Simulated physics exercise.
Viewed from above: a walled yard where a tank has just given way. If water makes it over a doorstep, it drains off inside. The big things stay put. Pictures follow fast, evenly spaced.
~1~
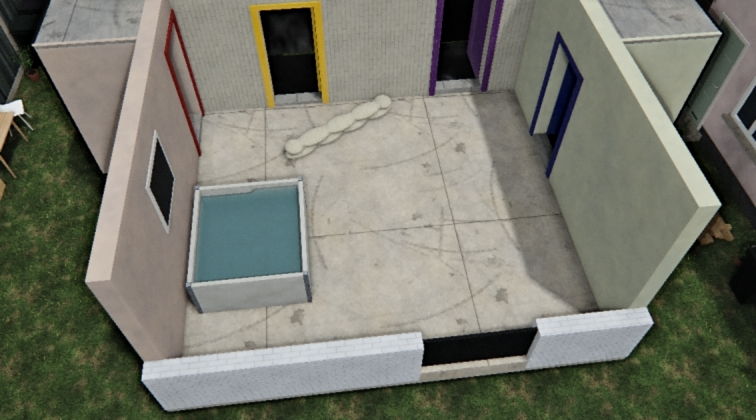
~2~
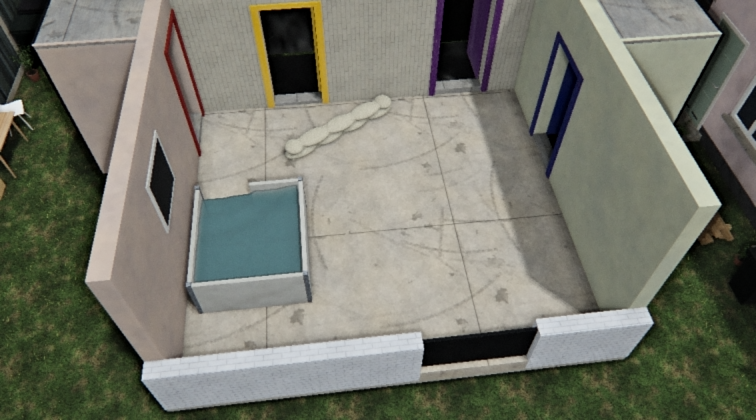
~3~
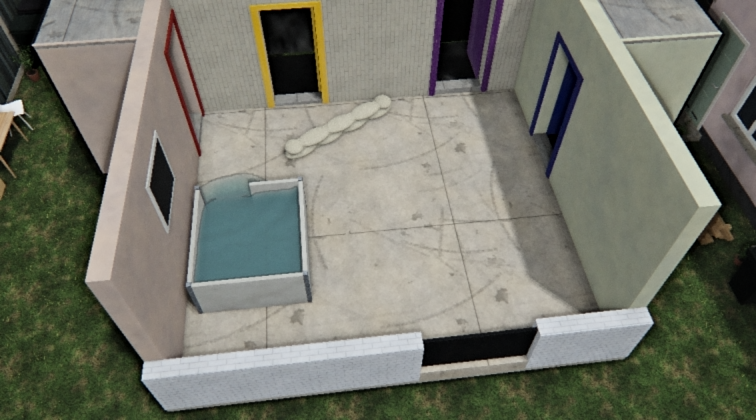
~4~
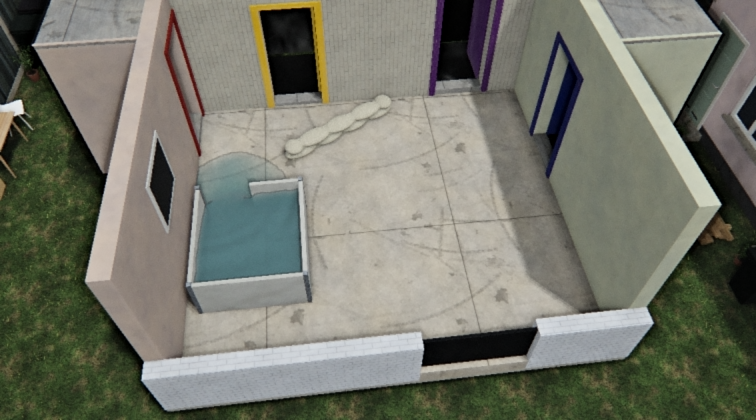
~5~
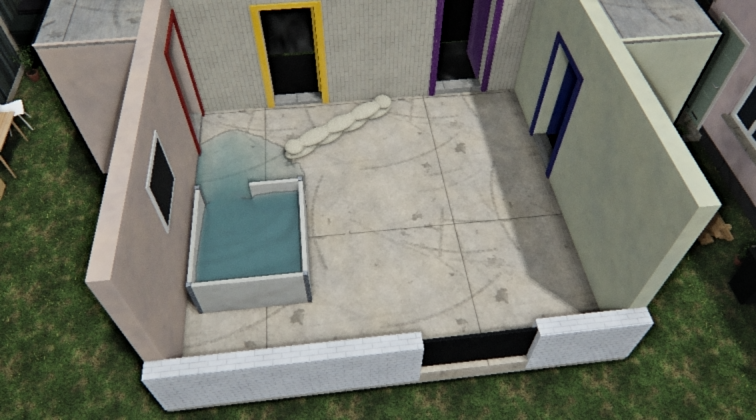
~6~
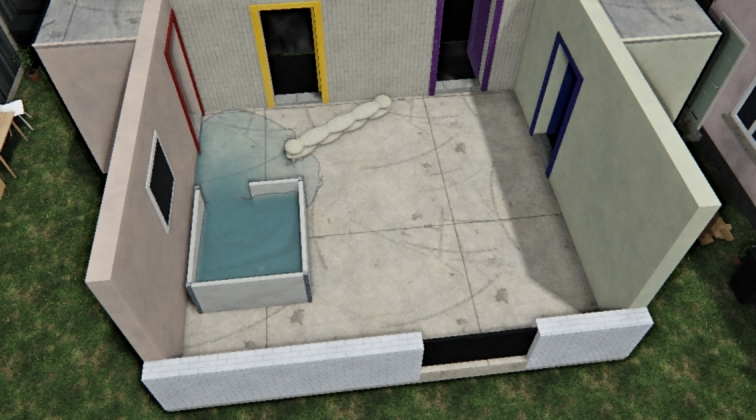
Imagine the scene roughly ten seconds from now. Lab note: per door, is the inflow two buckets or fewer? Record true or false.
Blue door true; purple door true; red door false; yellow door false.
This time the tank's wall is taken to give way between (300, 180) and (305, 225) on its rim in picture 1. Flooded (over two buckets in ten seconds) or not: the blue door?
The blue door crosses the line.
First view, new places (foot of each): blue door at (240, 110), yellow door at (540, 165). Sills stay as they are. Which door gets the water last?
That's the one in yellow.
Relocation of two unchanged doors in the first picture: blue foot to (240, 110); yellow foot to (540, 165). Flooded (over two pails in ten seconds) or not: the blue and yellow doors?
Check: Blue one comes out above / yellow one comes out below.
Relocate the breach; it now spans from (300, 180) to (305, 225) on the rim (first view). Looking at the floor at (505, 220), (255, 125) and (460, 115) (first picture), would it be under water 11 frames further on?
So: Wetted, then spared, then wetted.
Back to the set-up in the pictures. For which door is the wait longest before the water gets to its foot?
It's the door marked blue.
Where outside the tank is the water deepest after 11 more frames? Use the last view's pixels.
That spot is close to (203, 119).
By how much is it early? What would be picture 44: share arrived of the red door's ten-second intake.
It would be roughly 90 percent of the ten-second total.
A moment on, water covers 15 % of the floor; the blue door not reached, the purple door not reached, the red door under two buckets in, the yellow door under two buckets in.
Next, water covers 20 % of the floor; the blue door not reached, the purple door not reached, the red door over two buckets in, the yellow door over two buckets in.
Then, water covers 30 % of the floor; the blue door not reached, the purple door wet at the sill, nothing in, the red door far over two buckets in, the yellow door over two buckets in.
Later, water covers 40 % of the floor; the blue door wet at the sill, nothing in, the purple door wet at the sill, nothing in, the red door far over two buckets in, the yellow door far over two buckets in.
In the end, water covers 75 % of the floor; the blue door wet at the sill, nothing in, the purple door wet at the sill, nothing in, the red door far over two buckets in, the yellow door far over two buckets in.
